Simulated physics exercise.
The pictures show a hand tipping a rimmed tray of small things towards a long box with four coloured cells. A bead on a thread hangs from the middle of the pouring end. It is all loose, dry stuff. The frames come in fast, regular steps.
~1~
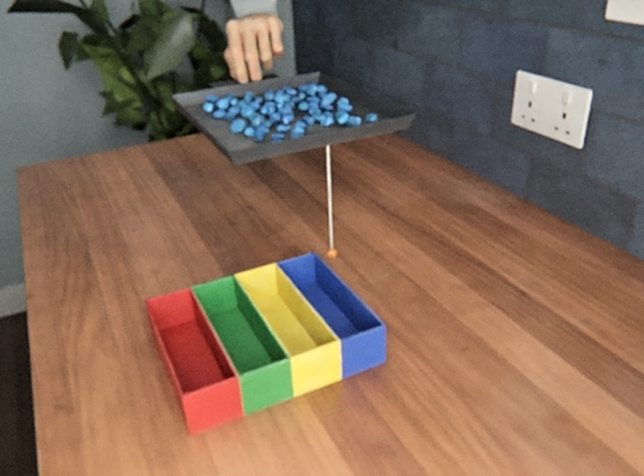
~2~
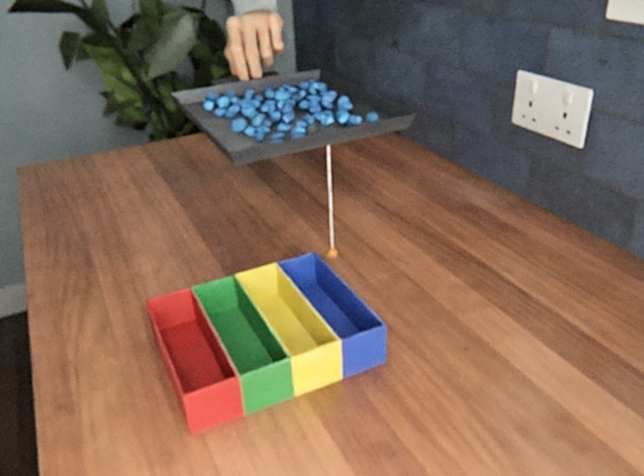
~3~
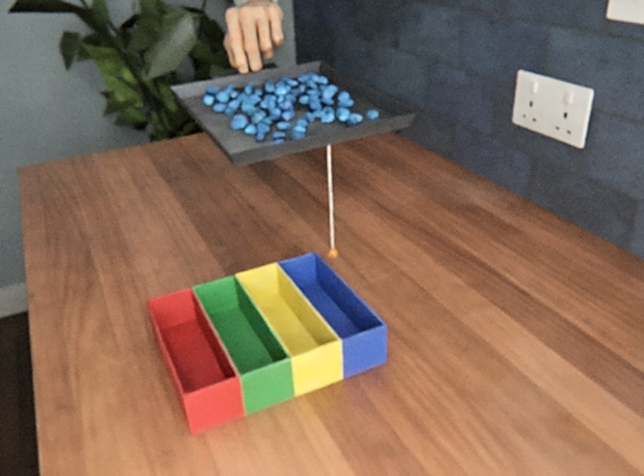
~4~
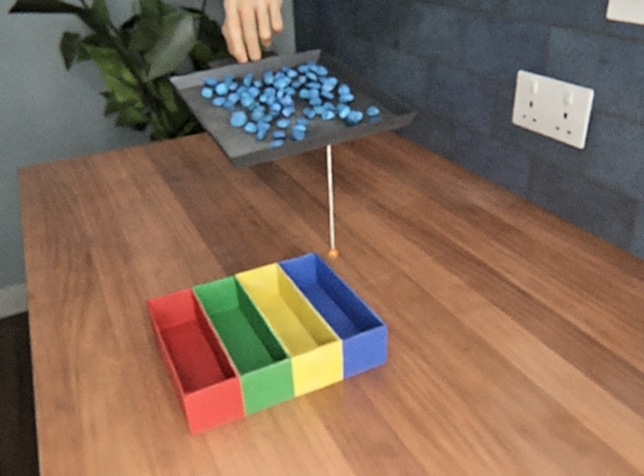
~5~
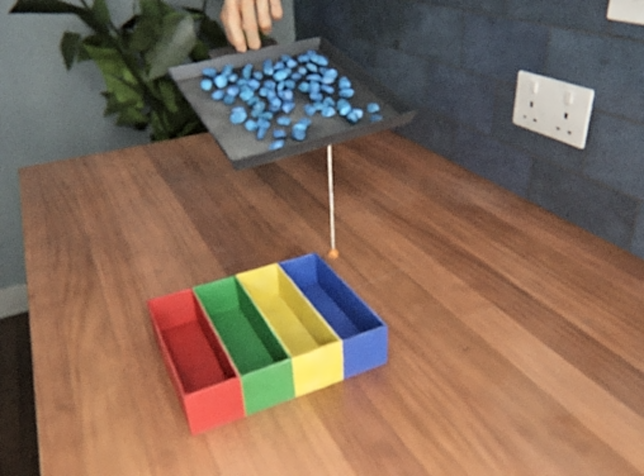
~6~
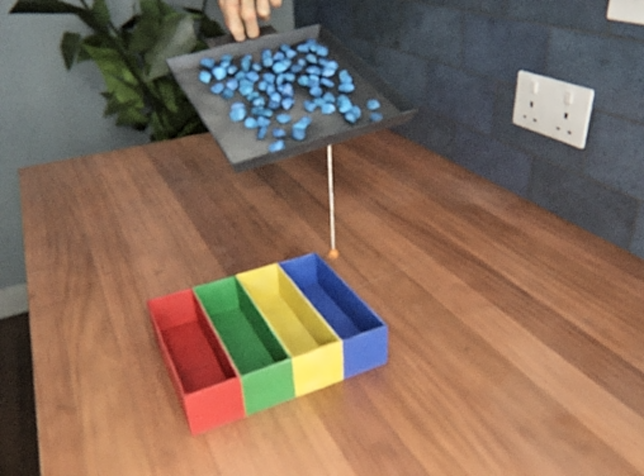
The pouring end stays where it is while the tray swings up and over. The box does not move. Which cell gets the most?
It favours the yellow compartment.
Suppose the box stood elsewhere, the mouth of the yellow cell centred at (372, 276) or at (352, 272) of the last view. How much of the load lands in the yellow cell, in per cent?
Near 10 % and 10 %.
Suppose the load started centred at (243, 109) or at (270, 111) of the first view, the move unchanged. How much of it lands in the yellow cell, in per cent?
The first gives 50 %, the second 60 %.
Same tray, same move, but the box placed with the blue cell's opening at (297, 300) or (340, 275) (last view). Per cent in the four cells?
About 80 and 90 per cent.
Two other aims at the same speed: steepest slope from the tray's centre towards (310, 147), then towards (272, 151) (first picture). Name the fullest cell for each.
The first try: Yellow. The second: The cell in yellow.
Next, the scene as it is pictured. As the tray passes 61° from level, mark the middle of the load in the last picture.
At about (283, 151).
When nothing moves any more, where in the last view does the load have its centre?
Close to (290, 332).
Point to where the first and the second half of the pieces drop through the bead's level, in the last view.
First near (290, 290), later near (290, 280).
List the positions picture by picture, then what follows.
Corners of the pouring end (232, 149) and (408, 114), level; middle of the load (280, 106), aquarium stones; bead on its thread (332, 253); red cell (213, 402); green cell (267, 383); yellow cell (316, 365); blue cell (363, 348), in the first picture.
Corners of the pouring end (233, 149) and (408, 113), level; middle of the load (281, 104), in the second picture.
Corners of the pouring end (234, 151) and (409, 112), tipped barely, lowest at the left corner; middle of the load (281, 100), in the third picture.
Corners of the pouring end (234, 154) and (410, 111), tipped a little, lowest at the left corner; middle of the load (280, 93), in the fourth picture.
Corners of the pouring end (235, 157) and (410, 109), tipped a little, lowest at the left corner; middle of the load (280, 86), in the fifth picture.
Corners of the pouring end (235, 160) and (411, 108), tipped clearly, lowest at the left corner; middle of the load (280, 80); red cell (215, 402); green cell (268, 383); yellow cell (318, 365); blue cell (364, 348), in the sixth picture.
Just after the last frame, tray tipped steeply; the larger part on the tray; just a few in the yellow cell; just a few in the blue cell; roughly a quarter falling or outside the box.
A moment on, tray tipped past a quarter turn; roughly a quarter on the tray; roughly a quarter in the yellow cell; roughly a quarter in the blue cell; about a tenth in the green cell; roughly a third falling or outside the box.
Further on, tray tipped past a quarter turn; roughly a third in the yellow cell; roughly a quarter in the blue cell; roughly a quarter in the green cell; about a tenth falling or outside the box.
When it is over, tray tipped past a quarter turn; roughly a third in the yellow cell; roughly a quarter in the blue cell; roughly a quarter in the green cell; not one in the red cell; about a tenth outside the box.
